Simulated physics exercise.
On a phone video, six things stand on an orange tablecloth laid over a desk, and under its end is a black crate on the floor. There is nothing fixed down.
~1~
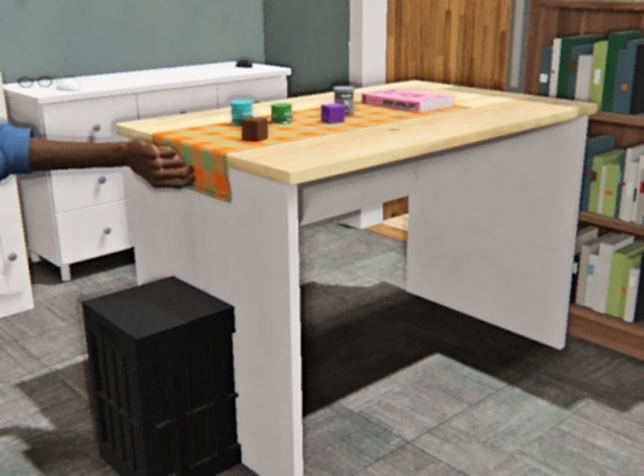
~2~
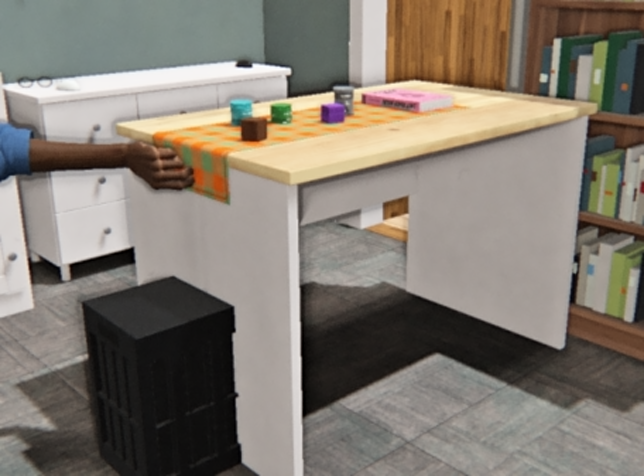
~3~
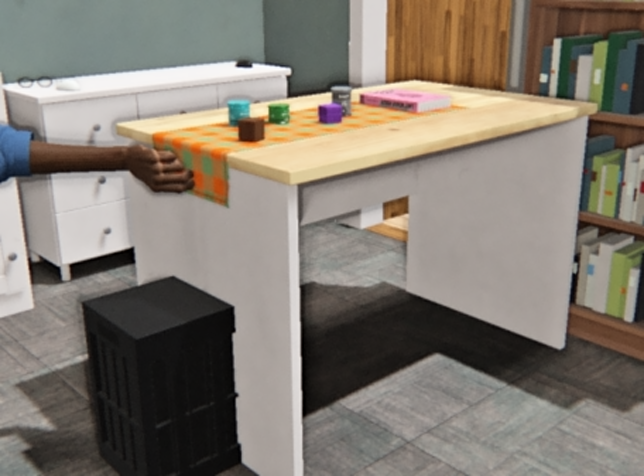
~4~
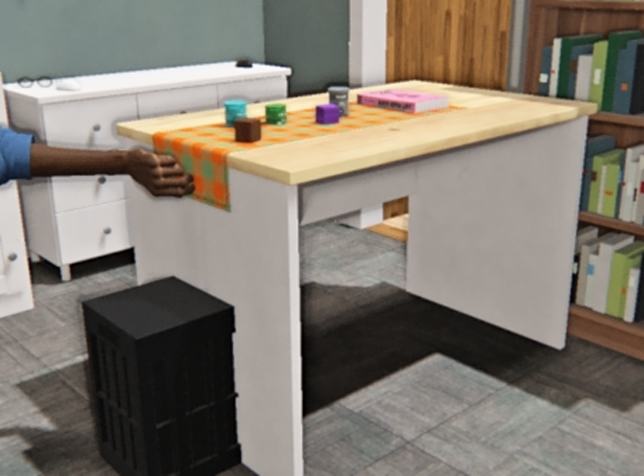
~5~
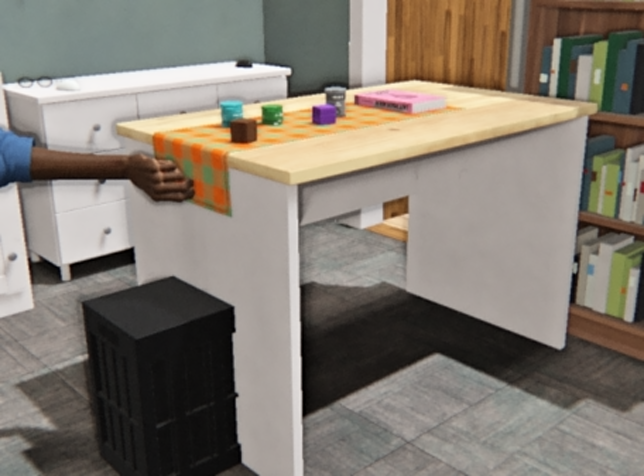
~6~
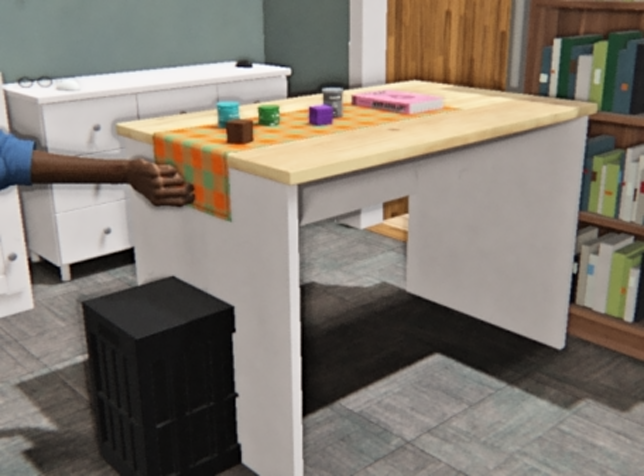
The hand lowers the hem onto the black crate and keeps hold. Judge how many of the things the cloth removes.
It removes two.
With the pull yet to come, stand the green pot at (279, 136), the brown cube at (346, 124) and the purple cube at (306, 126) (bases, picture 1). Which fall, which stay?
The green pot ends up off; the brown cube stays put; the purple cube stays put.
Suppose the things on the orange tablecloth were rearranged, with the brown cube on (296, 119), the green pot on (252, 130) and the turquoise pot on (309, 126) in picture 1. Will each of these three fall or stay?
Brown cube kept, green pot dropped, turquoise pot kept.
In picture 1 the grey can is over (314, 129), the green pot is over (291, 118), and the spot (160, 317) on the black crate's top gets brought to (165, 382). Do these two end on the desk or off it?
The grey can is lost; the green pot is lost.
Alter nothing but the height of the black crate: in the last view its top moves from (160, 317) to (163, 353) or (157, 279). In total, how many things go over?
In that event, 3 and 1.
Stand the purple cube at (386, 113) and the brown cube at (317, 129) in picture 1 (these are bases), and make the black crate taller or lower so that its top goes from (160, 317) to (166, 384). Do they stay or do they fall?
The purple cube stays aboard, and the brown cube does not stay aboard.
Early on, hem near (193, 256); brown cube gone.
Midway, hem on the crate; brown cube and turquoise pot gone.
Finally, hem on the crate; brown cube and turquoise pot gone. The answer is two.
